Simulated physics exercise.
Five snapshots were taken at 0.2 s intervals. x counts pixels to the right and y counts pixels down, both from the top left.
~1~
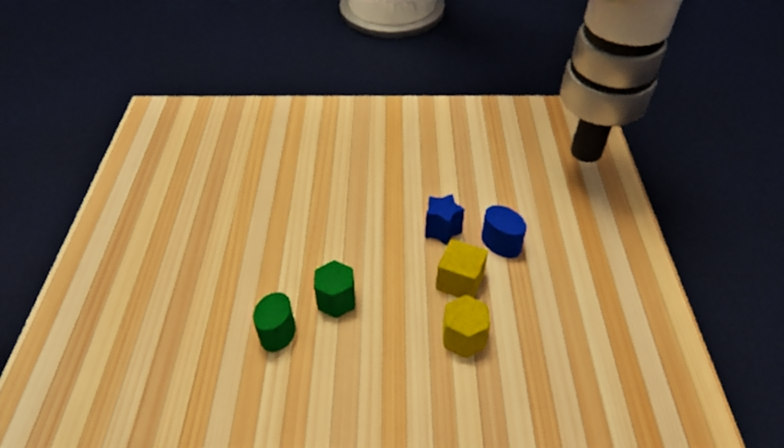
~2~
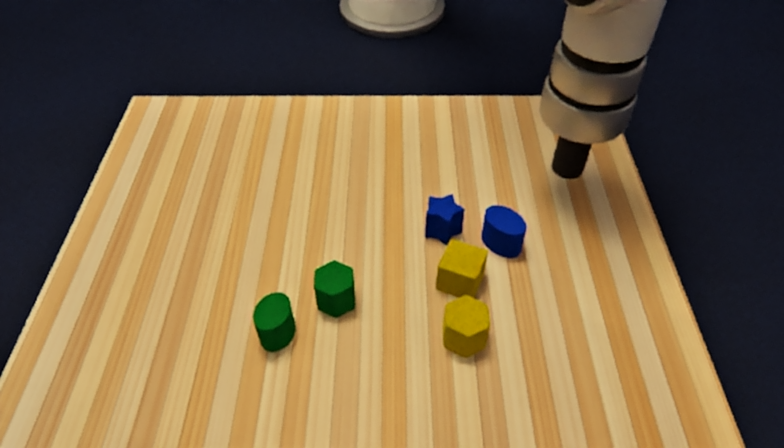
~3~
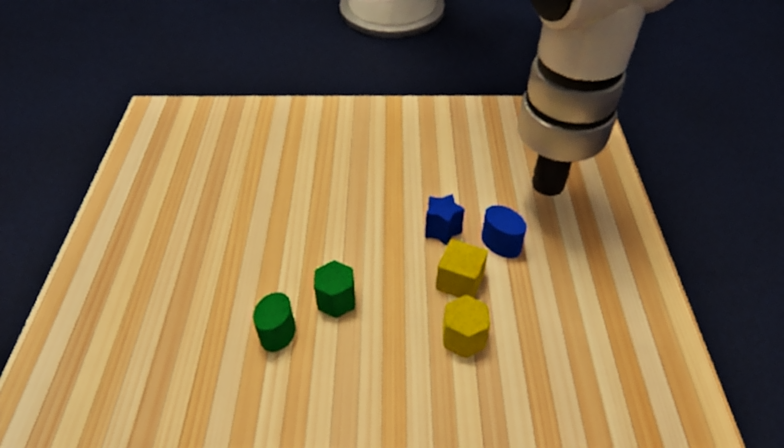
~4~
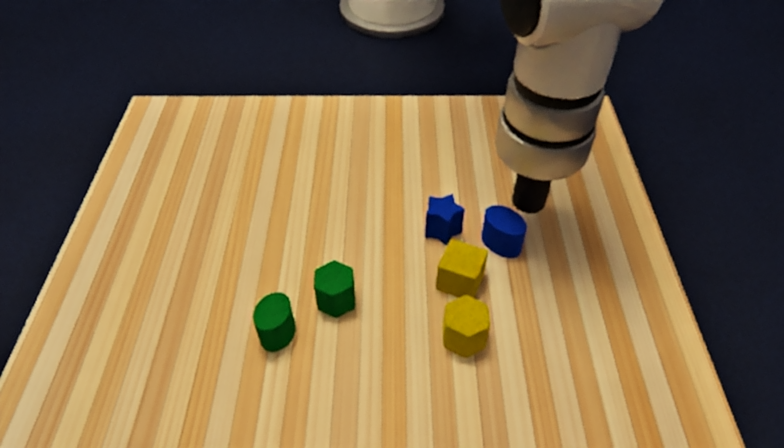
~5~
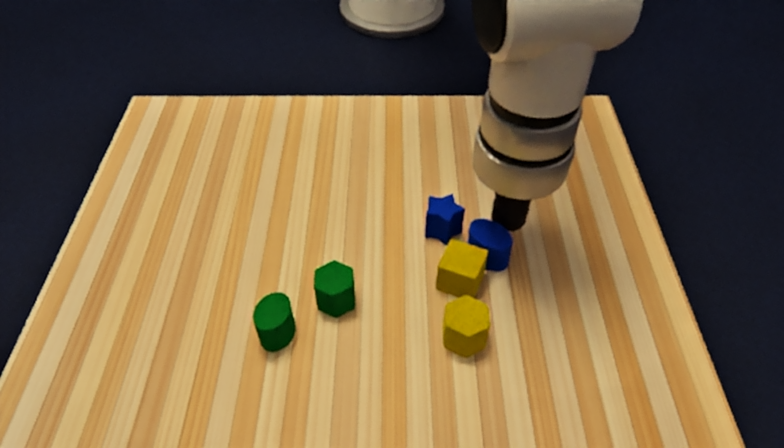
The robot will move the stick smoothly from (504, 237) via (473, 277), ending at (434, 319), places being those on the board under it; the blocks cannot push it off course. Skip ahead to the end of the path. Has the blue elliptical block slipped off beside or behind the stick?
In short: No.
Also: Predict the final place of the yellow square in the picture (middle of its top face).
Expect it around (373, 334).
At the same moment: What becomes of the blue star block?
It stays.
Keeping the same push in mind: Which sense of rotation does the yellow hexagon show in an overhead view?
If we look at it from overhead, the yellow hexagon pivots counter-clockwise.
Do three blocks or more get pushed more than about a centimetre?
Yes, that is what happens.
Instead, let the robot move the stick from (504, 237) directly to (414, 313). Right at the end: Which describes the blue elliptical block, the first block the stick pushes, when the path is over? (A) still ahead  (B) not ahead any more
Option A.
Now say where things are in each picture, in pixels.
Stick's lower end (586, 153); blue star block (444, 206); yellow square (463, 258); yellow hexagon (467, 315); blue elliptical block (506, 219), in the first picture.
Stick (567, 169); blocks still, in the second picture.
Stick (548, 186); blocks still, in the third picture.
Stick (528, 202); blocks still, in the fourth picture.
Stick (508, 220); blue star block (444, 206); yellow square (463, 258); yellow hexagon (467, 315); blue elliptical block (491, 233), in the fifth picture.
On the path given first. One third of the way, stick (486, 247); yellow square (441, 282), turned 20° clockwise; blue elliptical block (470, 263).
Two thirds of the way, stick (462, 274); yellow square (408, 309), turned 30° clockwise; yellow hexagon (464, 329), turned 30° anticlockwise; blue elliptical block (442, 292).
At the end, stick (435, 302); blue star block still; yellow square (373, 334), turned 40° clockwise; yellow hexagon (460, 341), turned 75° anticlockwise; blue elliptical block (411, 320).
